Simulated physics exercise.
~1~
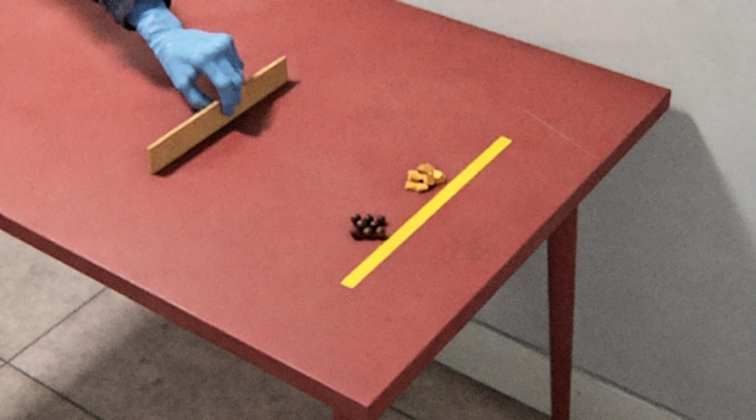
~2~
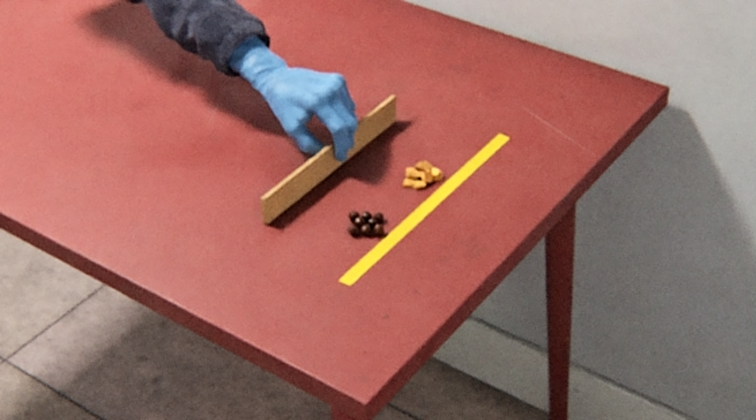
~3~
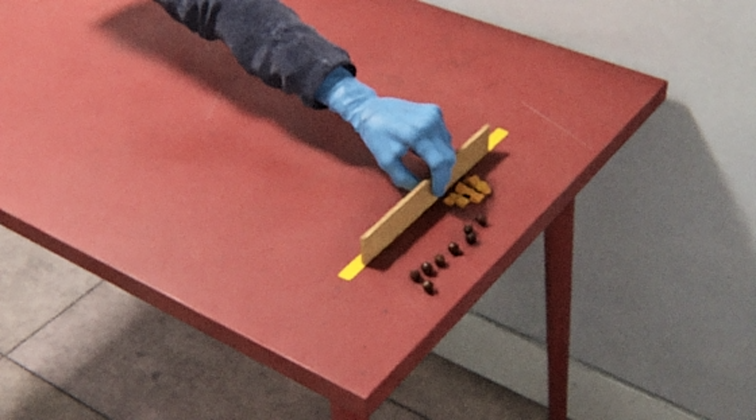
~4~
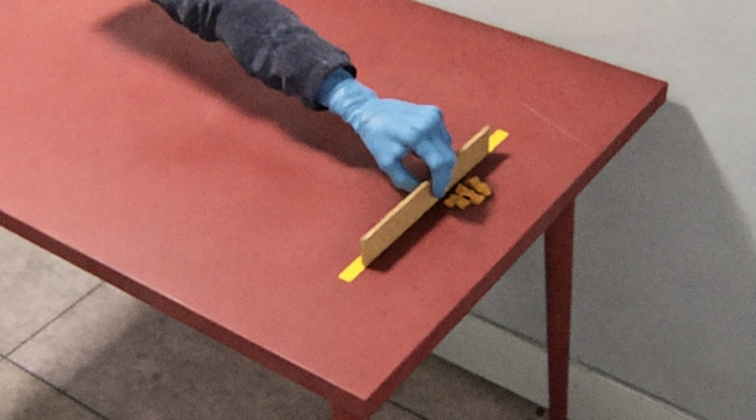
On a dark red table beside a grey wall, a blue-gloved hand holds a strip of tan card upright, with a cluster of small dark balls and a cluster of yellowish chunks lying ahead of it, just before a line of yellow tape. The hand slides the card to the right towards both clusters. It pushes them across the tape and stops there. The dark balls spread out and roll on towards the table's edge, while the yellowish chunks stay close to the card. At the end the dark balls have all gone over the edge, and the chunks remain on the table.
